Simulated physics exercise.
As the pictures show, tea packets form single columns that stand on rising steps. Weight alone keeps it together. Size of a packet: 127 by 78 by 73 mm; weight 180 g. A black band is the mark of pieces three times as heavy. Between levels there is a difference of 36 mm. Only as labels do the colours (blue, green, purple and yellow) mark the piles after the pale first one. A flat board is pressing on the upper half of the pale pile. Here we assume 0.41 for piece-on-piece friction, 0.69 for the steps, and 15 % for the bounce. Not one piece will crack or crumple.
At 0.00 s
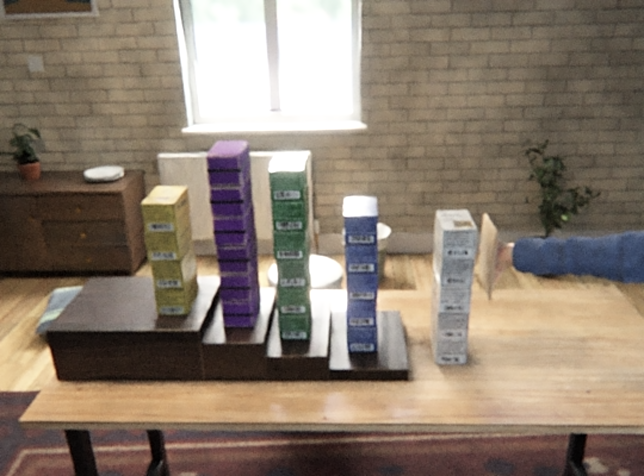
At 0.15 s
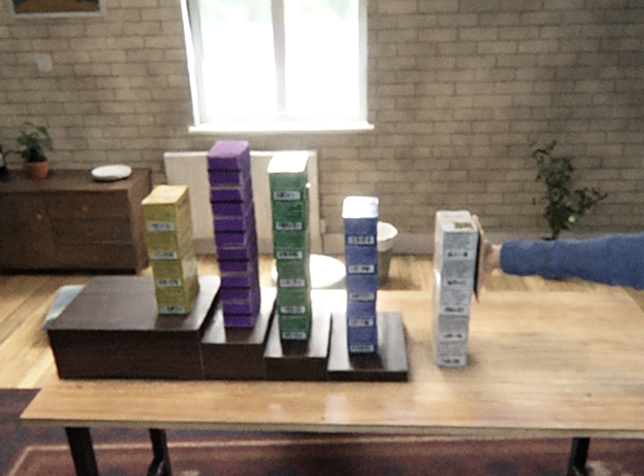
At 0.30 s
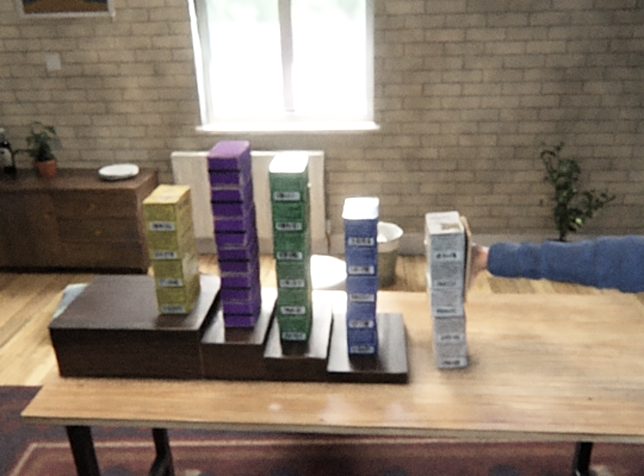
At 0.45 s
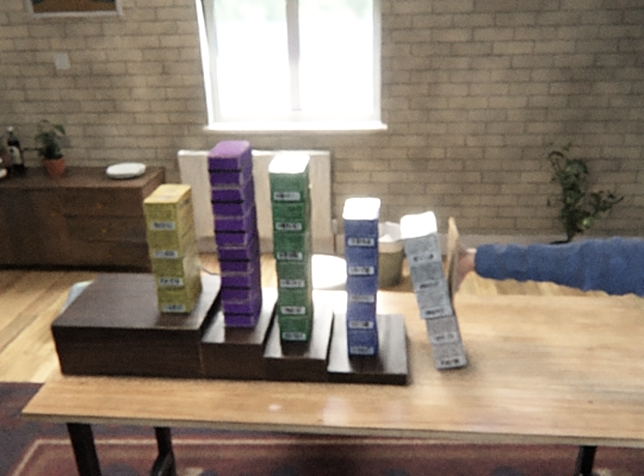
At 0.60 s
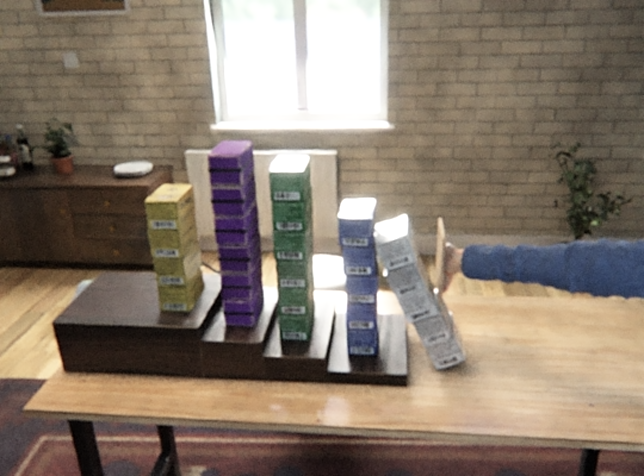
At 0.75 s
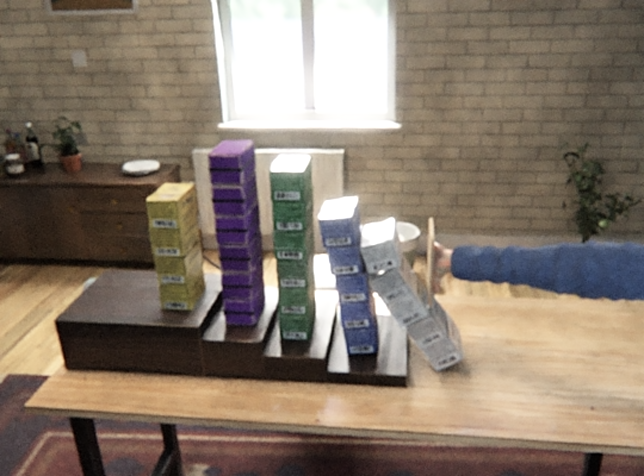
In the video, a hand presses a flat board leftward against a pale stack of packets on a table, and the stack leans into the blue stack, which tilts toward the green one beside the purple and yellow stacks.
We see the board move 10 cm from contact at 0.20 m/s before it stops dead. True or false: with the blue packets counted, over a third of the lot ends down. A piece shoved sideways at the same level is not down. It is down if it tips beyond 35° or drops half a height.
False; it stays below a third.
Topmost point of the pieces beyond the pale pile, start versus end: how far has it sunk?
Roughly 0 centimetres lower at the end.
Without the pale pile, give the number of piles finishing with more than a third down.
0.
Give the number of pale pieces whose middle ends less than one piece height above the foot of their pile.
The number is 1.
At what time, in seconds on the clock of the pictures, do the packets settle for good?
Roughly 1.5 s.
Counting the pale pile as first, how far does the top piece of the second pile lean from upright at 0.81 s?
The top piece is tilted around 10°.
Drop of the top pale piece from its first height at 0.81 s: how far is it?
Roughly 2 cm lower.
Around 0.81 s, 4 of the pale pile down; none of the 5 blue packets down (0 of 21 in all colours); top blue packet tipped 11°.
Around 0.88 s, 5 of the pale pile down; none of the 5 blue packets down (0 of 21 in all colours); top blue packet tipped 14°; top green packet displaced 7 mm.
Around 1.00 s, 5 of the pale pile down; none of the 5 blue packets down (0 of 21 in all colours); top blue packet tipped 13°; top green packet tipped 5°.
Around 1.12 s, 5 of the pale pile down; none of the 5 blue packets down (0 of 21 in all colours); top blue packet tipped 11°; top green packet tipped 7°.
Finally (1.8 s), 5 of the pale pile down; none of the 5 blue packets down (0 of 21 in all colours); top blue packet tipped 11°; top green packet tipped 7°. That is 0 per cent. Seen by the last camera, middles, top blue packet near (307, 223), top green packet near (267, 176).
